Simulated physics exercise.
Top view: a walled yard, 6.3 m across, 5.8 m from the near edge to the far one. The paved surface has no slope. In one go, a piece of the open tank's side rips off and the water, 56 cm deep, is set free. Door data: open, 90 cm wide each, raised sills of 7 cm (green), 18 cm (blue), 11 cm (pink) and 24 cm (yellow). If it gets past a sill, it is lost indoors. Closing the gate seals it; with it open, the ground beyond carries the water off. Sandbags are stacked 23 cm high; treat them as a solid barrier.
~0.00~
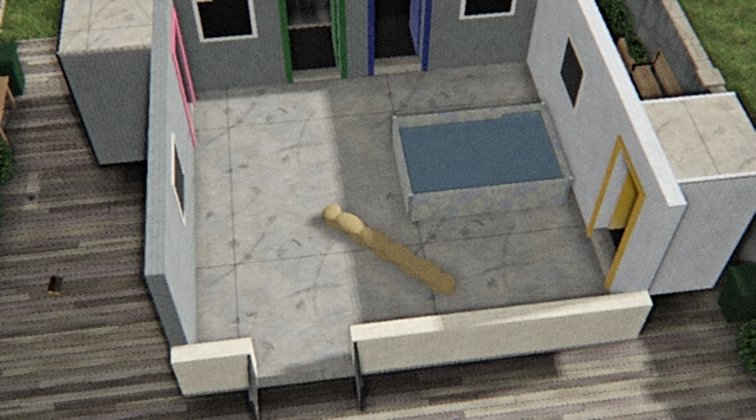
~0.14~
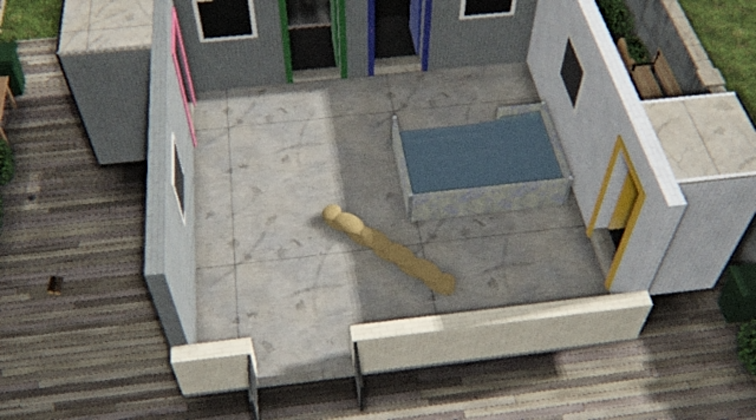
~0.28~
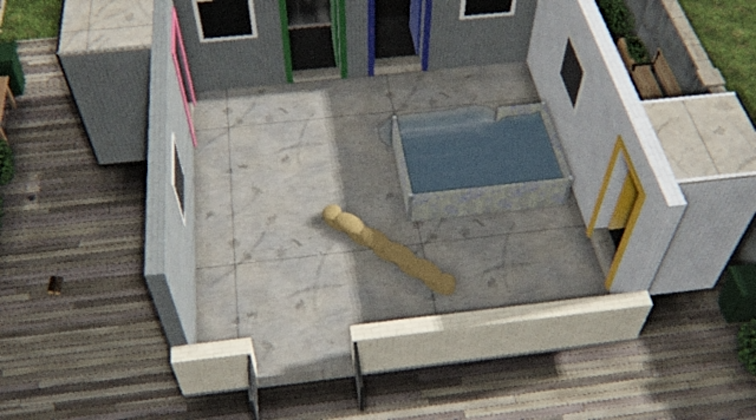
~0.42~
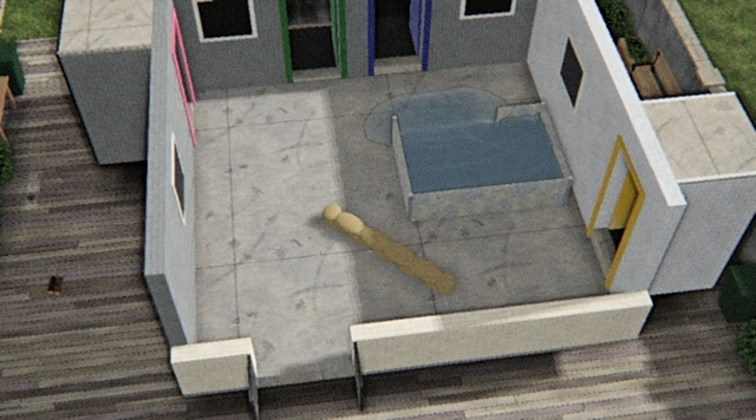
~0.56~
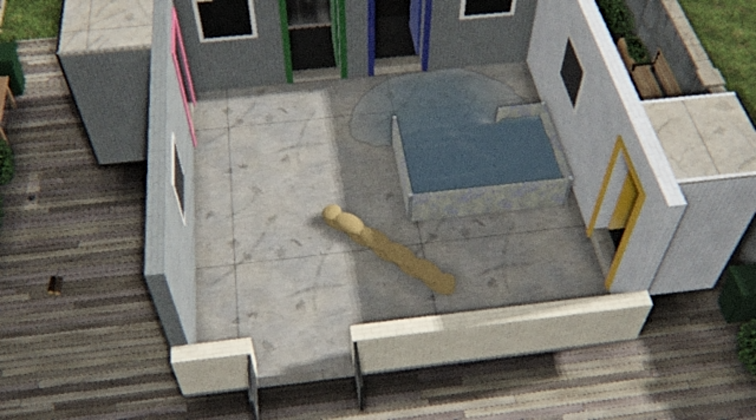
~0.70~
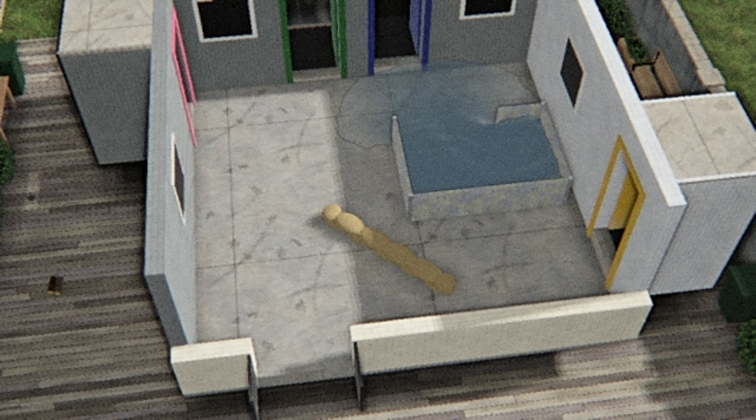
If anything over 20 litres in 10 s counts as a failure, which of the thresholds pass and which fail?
The green door fails. The blue door fails. The pink door fails. The yellow door passes.
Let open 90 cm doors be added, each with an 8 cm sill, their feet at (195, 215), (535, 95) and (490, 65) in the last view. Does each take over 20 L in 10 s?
Result in order - not enough, more than that, more than that.
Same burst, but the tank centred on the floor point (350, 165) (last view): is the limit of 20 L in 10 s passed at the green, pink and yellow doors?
Lab note: Green door limit exceeded; pink door limit exceeded; yellow door limit not exceeded.
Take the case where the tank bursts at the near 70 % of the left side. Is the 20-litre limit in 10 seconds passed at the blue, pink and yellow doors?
Door blue stays within, door pink goes beyond, door yellow stays within.
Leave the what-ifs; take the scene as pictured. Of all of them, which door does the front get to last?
I'd say the yellow one.
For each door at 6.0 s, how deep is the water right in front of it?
Readings (cm): Green = 8; blue = 12; pink = 15; yellow = 3.
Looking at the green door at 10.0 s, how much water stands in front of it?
About 5.5 centimetres.
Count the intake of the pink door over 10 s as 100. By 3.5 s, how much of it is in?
About 30 per cent.
After 1.4 s water covers 20 % of the floor and is deepest (40 cm) near (405, 73); green door 9 cm at the sill, 0 L in, blue door 38 cm at the sill, 42 L in, pink door not reached, yellow door not reached.
After 2.2 s water covers 25 % of the floor and is deepest (35 cm) near (525, 62); green door 14 cm at the sill, 11 L in, blue door 32 cm at the sill, 120 L in, pink door not reached, yellow door not reached.
After 3.5 s water covers 40 % of the floor and is deepest (23 cm) near (528, 124); green door 11 cm at the sill, 34 L in, blue door 21 cm at the sill, 163 L in, pink door 21 cm at the sill, 27 L in, yellow door 4 cm at the sill, 0 L in.
After 6.0 s water covers 70 % of the floor and is deepest (15 cm) near (195, 120); green door 8 cm at the sill, 45 L in, blue door 12 cm at the sill, 167 L in, pink door 15 cm at the sill, 77 L in, yellow door 3 cm at the sill, 0 L in.
After 10.0 s water covers 85 % of the floor and is deepest (10 cm) near (198, 359); green door 5 cm at the sill, 46 L in, blue door 8 cm at the sill, 167 L in, pink door 10 cm at the sill, 86 L in, yellow door 1 cm at the sill, 0 L in.
